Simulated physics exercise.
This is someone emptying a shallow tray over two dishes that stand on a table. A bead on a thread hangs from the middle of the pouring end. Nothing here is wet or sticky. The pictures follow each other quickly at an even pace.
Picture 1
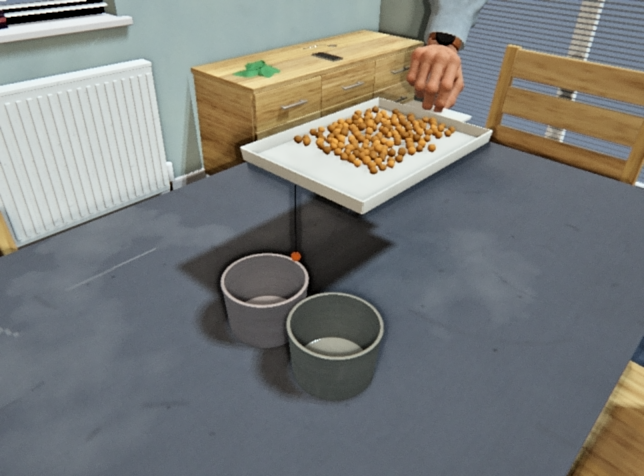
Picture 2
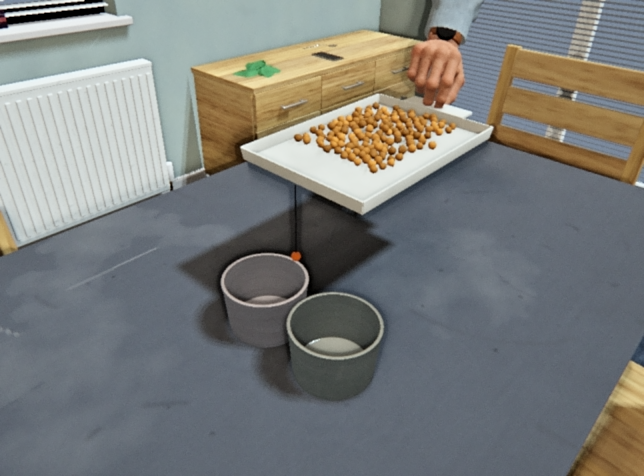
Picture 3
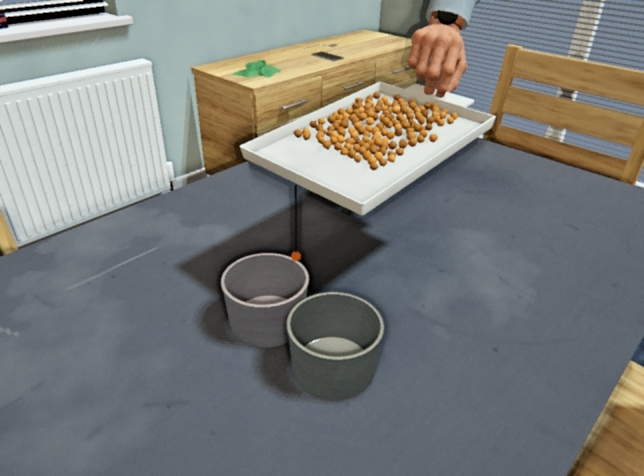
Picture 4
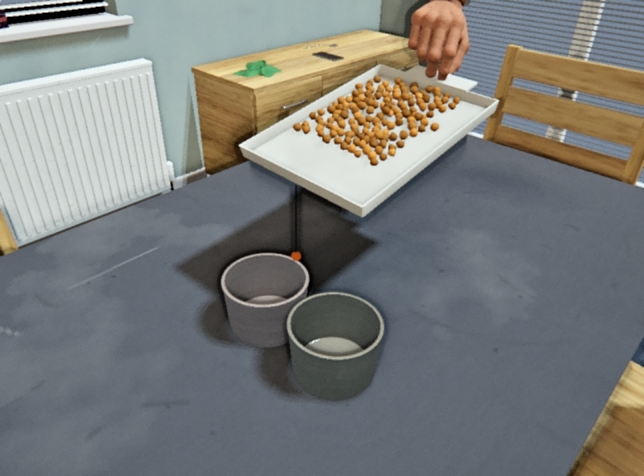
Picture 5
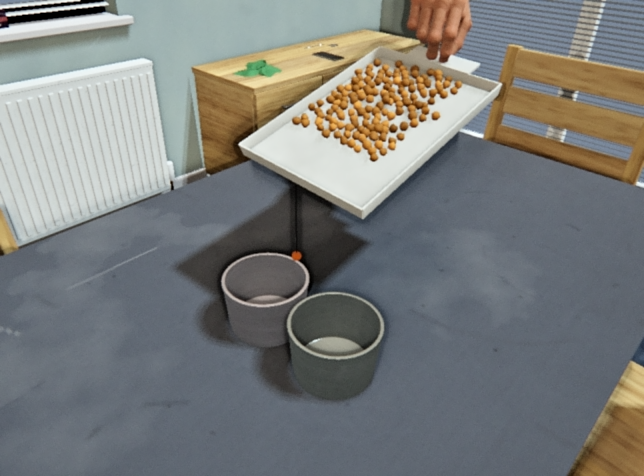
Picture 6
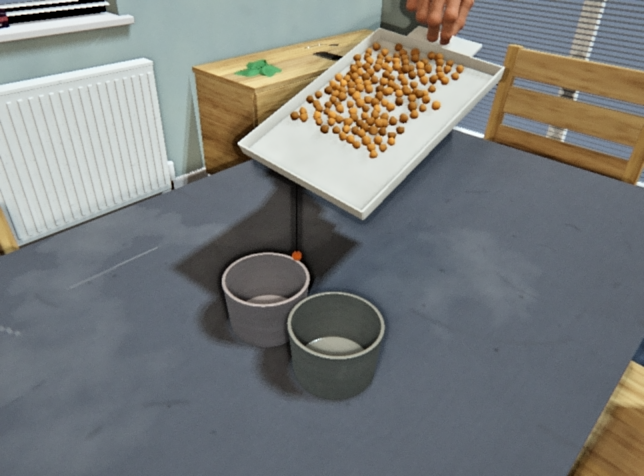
At a grey table in a room, a hand raising the far end of a white tray of roasted chickpeas above two dishes.
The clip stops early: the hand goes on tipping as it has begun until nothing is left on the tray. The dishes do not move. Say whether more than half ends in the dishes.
Caught overall: The larger part.
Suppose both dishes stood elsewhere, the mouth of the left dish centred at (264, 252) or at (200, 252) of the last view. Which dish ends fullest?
First the dish on the right, then the dish on the right.
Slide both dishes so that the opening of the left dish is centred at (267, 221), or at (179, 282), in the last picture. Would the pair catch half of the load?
First less than half, then less than half.
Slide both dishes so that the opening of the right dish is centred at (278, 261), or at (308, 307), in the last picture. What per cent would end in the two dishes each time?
About 10 and 80 per cent.
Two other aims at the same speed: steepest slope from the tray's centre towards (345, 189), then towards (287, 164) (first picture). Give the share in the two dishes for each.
Near 80 % and 30 %.
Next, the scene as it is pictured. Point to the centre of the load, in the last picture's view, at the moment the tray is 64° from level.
Roughly at (323, 161).
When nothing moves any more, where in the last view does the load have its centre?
At about (311, 353).
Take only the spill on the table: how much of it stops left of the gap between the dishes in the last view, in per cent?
It comes to 80 per cent or so.
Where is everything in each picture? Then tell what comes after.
In the first picture, corners of the pouring end (243, 147) and (363, 200), level; middle of the load (379, 137), roasted chickpeas; left dish (234, 316); right dish (303, 367); bead on its thread (296, 257).
In the second picture, corners of the pouring end (243, 147) and (363, 201), level; middle of the load (379, 135).
In the third picture, corners of the pouring end (243, 146) and (363, 202), tipped barely, lowest at the right corner; middle of the load (380, 128).
In the fourth picture, corners of the pouring end (242, 145) and (362, 205), tipped a little, lowest at the right corner; middle of the load (380, 117).
In the fifth picture, corners of the pouring end (241, 144) and (362, 207), tipped clearly, lowest at the right corner; middle of the load (380, 107).
In the sixth picture, corners of the pouring end (241, 143) and (362, 210), tipped clearly, lowest at the right corner; middle of the load (380, 89); left dish (235, 315); right dish (303, 366).
Just after the last frame, tray tipped steeply; almost all on the tray; about a tenth in the air.
A moment on, tray tipped past a quarter turn; roughly two thirds on the tray; about a tenth in the right dish; about a tenth in the left dish; about a tenth outside both; just a few in the air.
Further on, tray tipped past a quarter turn; roughly half in the right dish; roughly a quarter in the left dish; roughly a quarter outside both.
When it is over, tray tipped past a quarter turn; roughly half in the right dish; roughly a quarter in the left dish; roughly a quarter outside both.
